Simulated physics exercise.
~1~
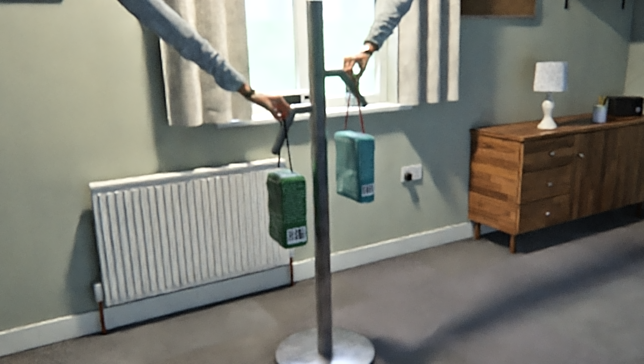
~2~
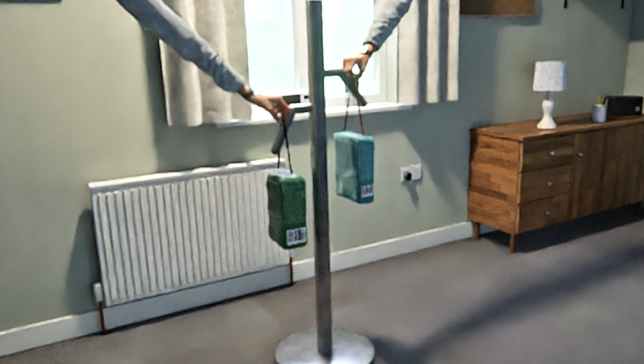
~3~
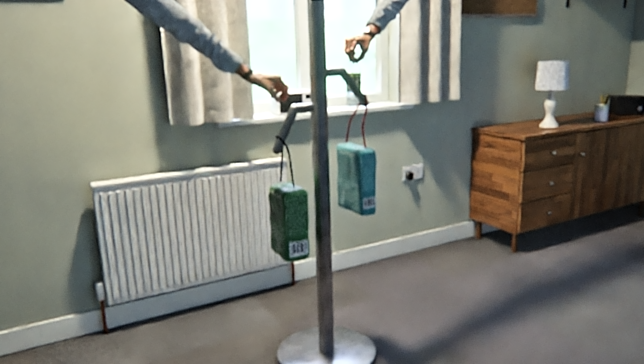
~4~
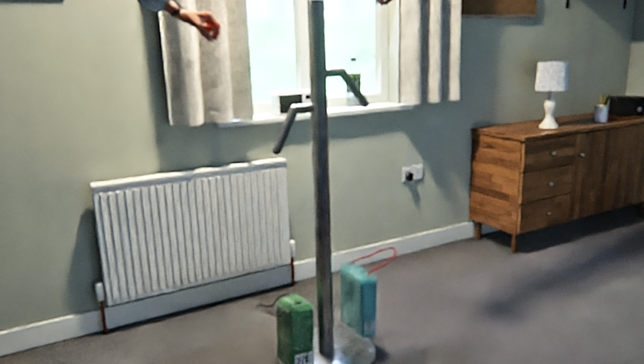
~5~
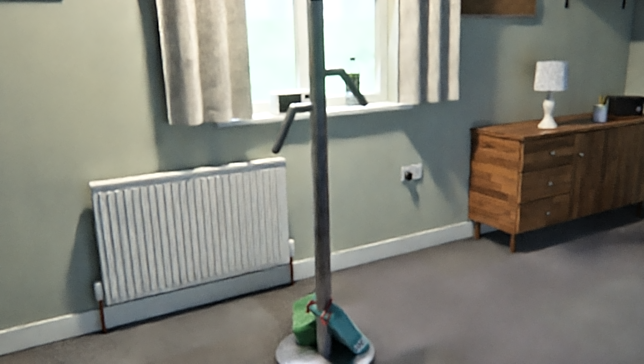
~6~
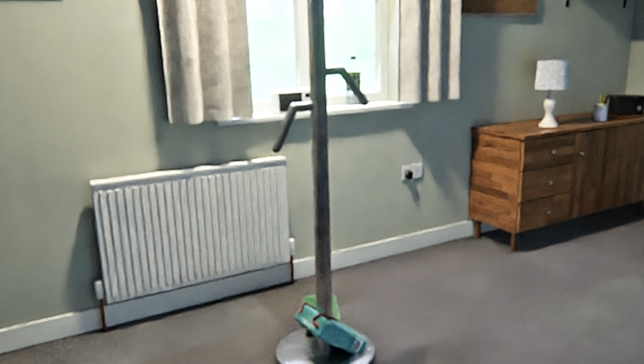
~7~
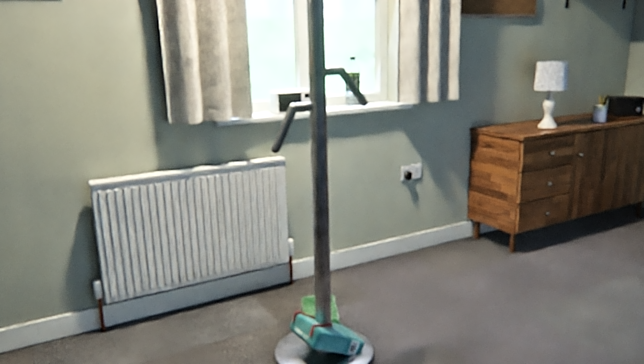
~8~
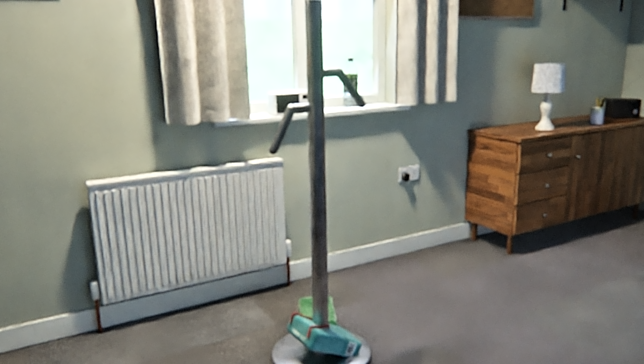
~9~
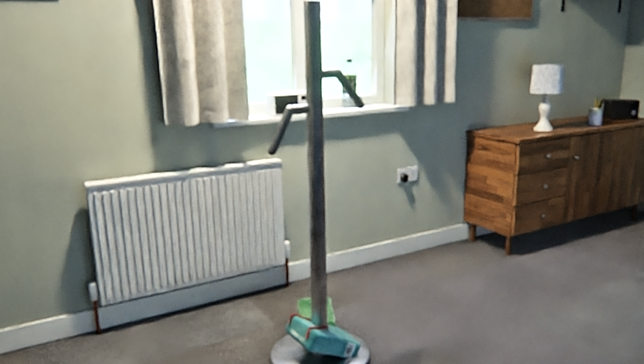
Two bags, green and turquoise, slip off a stand's pegs when released and topple at its base.
